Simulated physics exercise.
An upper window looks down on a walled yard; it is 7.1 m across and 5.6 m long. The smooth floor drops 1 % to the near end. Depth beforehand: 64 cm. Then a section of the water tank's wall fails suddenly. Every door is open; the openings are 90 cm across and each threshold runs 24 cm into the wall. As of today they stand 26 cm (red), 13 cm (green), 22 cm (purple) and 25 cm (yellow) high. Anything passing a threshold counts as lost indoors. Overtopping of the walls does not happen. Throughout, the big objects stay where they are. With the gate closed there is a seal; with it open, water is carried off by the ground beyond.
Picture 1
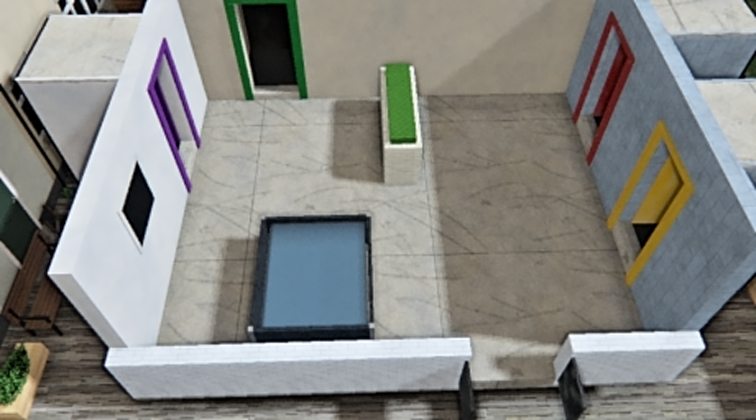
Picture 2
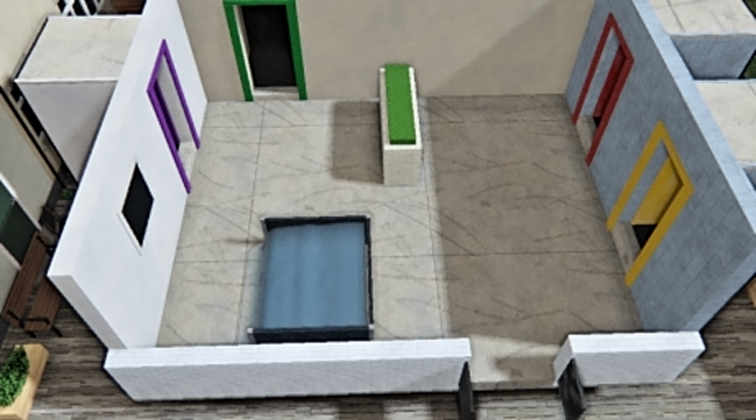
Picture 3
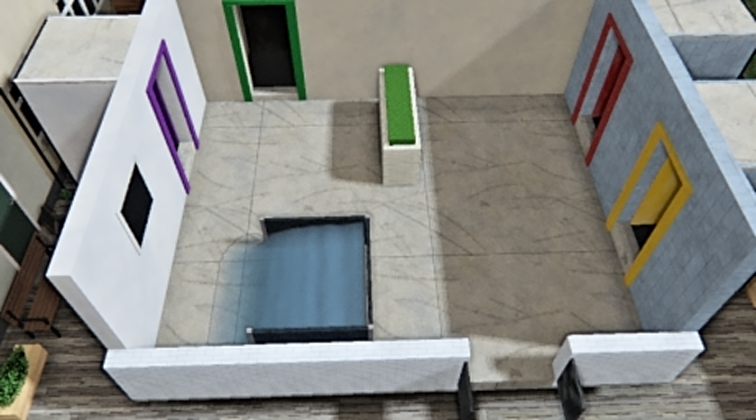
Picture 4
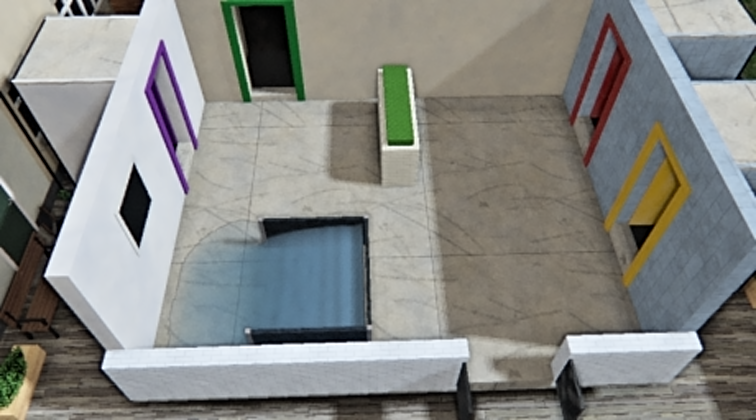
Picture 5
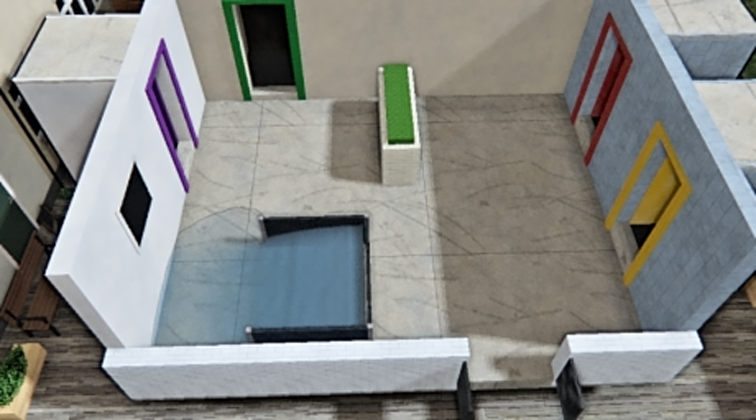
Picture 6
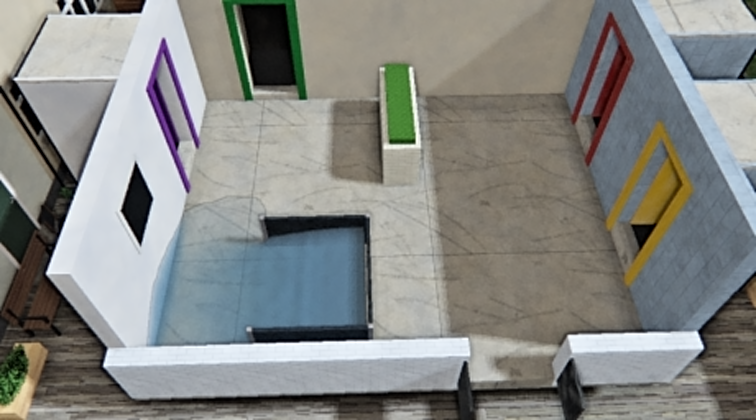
A walled yard with a pale stone floor is seen from high above its near side, and the view holds still. A dark-framed tank of blue water sits left of centre, with a green-topped white block behind it, a green doorway at the back, a purple one on the left, and red and yellow ones on the right. The tank's left side opens, and water pours out leftward, spreading across the floor to the white wall.
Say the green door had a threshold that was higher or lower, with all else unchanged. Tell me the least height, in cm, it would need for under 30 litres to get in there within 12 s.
You would need roughly 10.5 cm.
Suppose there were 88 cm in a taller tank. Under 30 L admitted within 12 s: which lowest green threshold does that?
About 17 centimetres.
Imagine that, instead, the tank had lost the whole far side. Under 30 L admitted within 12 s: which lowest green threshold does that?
It should stand roughly 16 cm high.
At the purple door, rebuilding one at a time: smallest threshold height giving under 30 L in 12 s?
At the purple door you'd want roughly 5.5 cm.
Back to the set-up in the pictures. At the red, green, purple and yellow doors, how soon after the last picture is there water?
Red = 5.5 s, green = 1.6 s, purple = 0.5 s, yellow = 4.0 s.
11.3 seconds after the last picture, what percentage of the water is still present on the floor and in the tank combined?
Close to 96 in a hundred.
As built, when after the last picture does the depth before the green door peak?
It peaks around 2.8 s.
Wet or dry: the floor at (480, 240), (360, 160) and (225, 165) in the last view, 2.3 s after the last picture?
In the order asked: Untouched, untouched, soaked.
Then, 0.7 s after the last picture water covers 15 % of the floor, deepest (50 cm) near (150, 374); it has not reached the green door.
Then, 2.3 s after the last picture water covers 35 % of the floor, deepest (22 cm) near (207, 100); 16 cm at the green door, 1 litre in over its 13 cm threshold.
Then, 11.3 s after the last picture water covers 80 % of the floor, deepest (9 cm) near (649, 359); 6 cm at the green door, 12 litres in over its 13 cm threshold.
At the green door as built, the water peaked near 17 cm, 2.9 s after the last picture.
Run again over the same 12 s with other heights there, 41 litres in over 9.5 cm, 15 litres over 12.5 cm. The limit of 30 litres is kept from about 10.5 cm up.
